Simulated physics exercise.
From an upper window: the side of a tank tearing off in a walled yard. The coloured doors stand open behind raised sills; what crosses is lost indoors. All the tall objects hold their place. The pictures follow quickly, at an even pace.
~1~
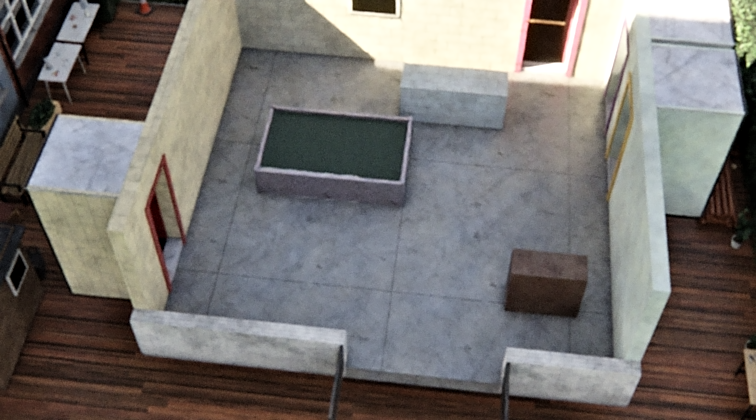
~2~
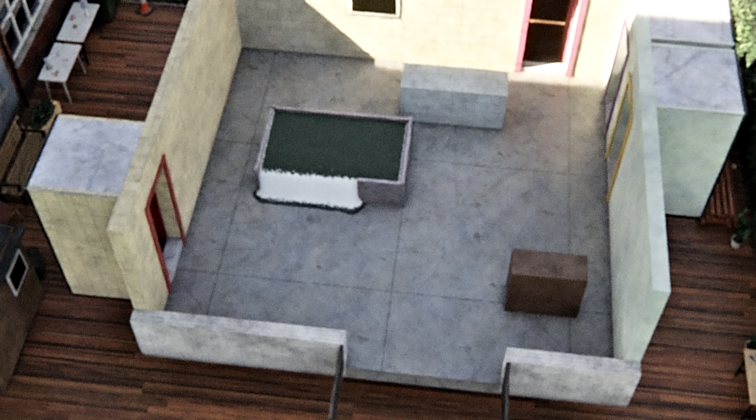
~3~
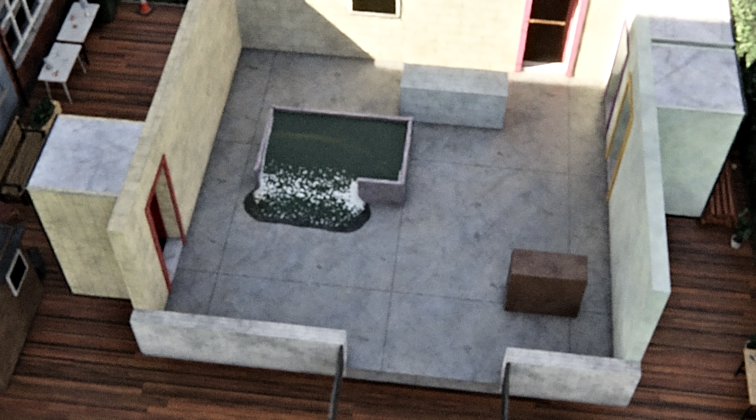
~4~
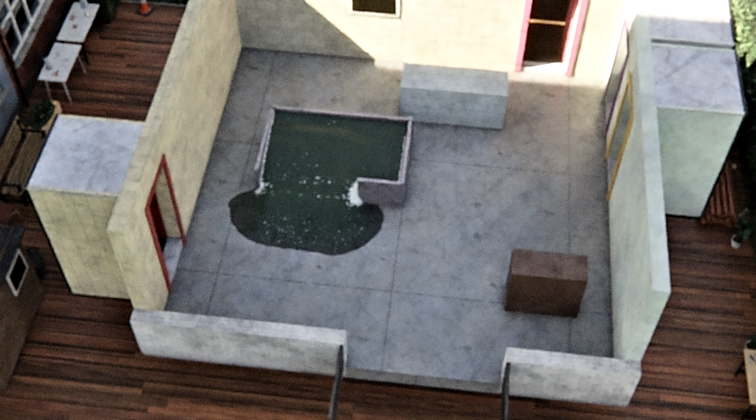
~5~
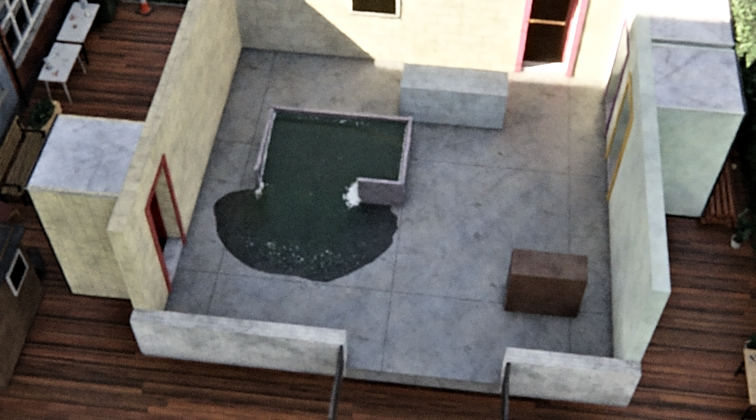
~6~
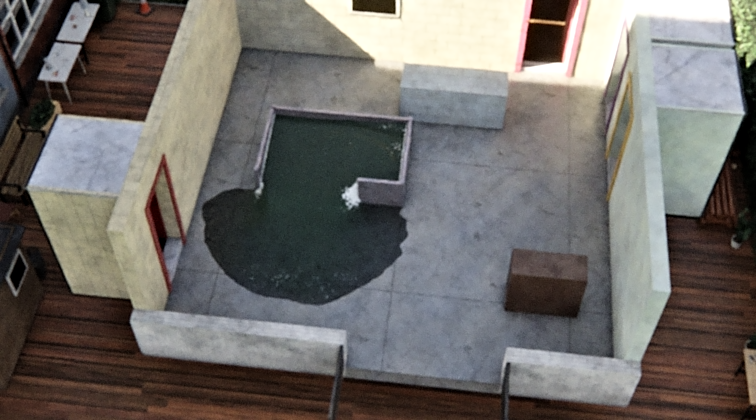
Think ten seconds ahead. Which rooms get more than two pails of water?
In the end: The purple door stays under that; the red door stays under that; the yellow door stays under that; the pink door stays under that.
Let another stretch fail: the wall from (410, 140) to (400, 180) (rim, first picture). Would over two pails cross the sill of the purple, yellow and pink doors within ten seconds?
My reading: Purple is over; yellow is over; pink stays under.
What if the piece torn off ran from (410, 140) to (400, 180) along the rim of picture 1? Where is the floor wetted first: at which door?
The yellow-painted one.
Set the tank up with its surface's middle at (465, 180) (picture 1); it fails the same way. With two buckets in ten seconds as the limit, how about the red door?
The red one takes less.
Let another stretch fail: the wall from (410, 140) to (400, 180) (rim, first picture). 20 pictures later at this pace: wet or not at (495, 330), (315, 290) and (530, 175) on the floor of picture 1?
In that order: Awash, no water, covered.
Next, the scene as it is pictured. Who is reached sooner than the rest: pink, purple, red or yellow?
First comes the red one.
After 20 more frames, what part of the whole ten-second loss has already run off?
Near 35 in a hundred.
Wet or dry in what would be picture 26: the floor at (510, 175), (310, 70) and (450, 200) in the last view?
As listed: Free of water, free of water, no water.
A moment on, water covers 25 % of the floor; the purple door not reached, the red door wet at the sill, nothing in, the yellow door not reached, the pink door not reached.
Next, water covers 25 % of the floor; the purple door not reached, the red door wet at the sill, nothing in, the yellow door not reached, the pink door not reached.
Then, water covers 30 % of the floor; the purple door not reached, the red door under two buckets in, the yellow door not reached, the pink door not reached.
Later, water covers 55 % of the floor; the purple door not reached, the red door under two buckets in, the yellow door not reached, the pink door not reached.
In the end, water covers 80 % of the floor; the purple door wet at the sill, nothing in, the red door under two buckets in, the yellow door wet at the sill, nothing in, the pink door not reached.
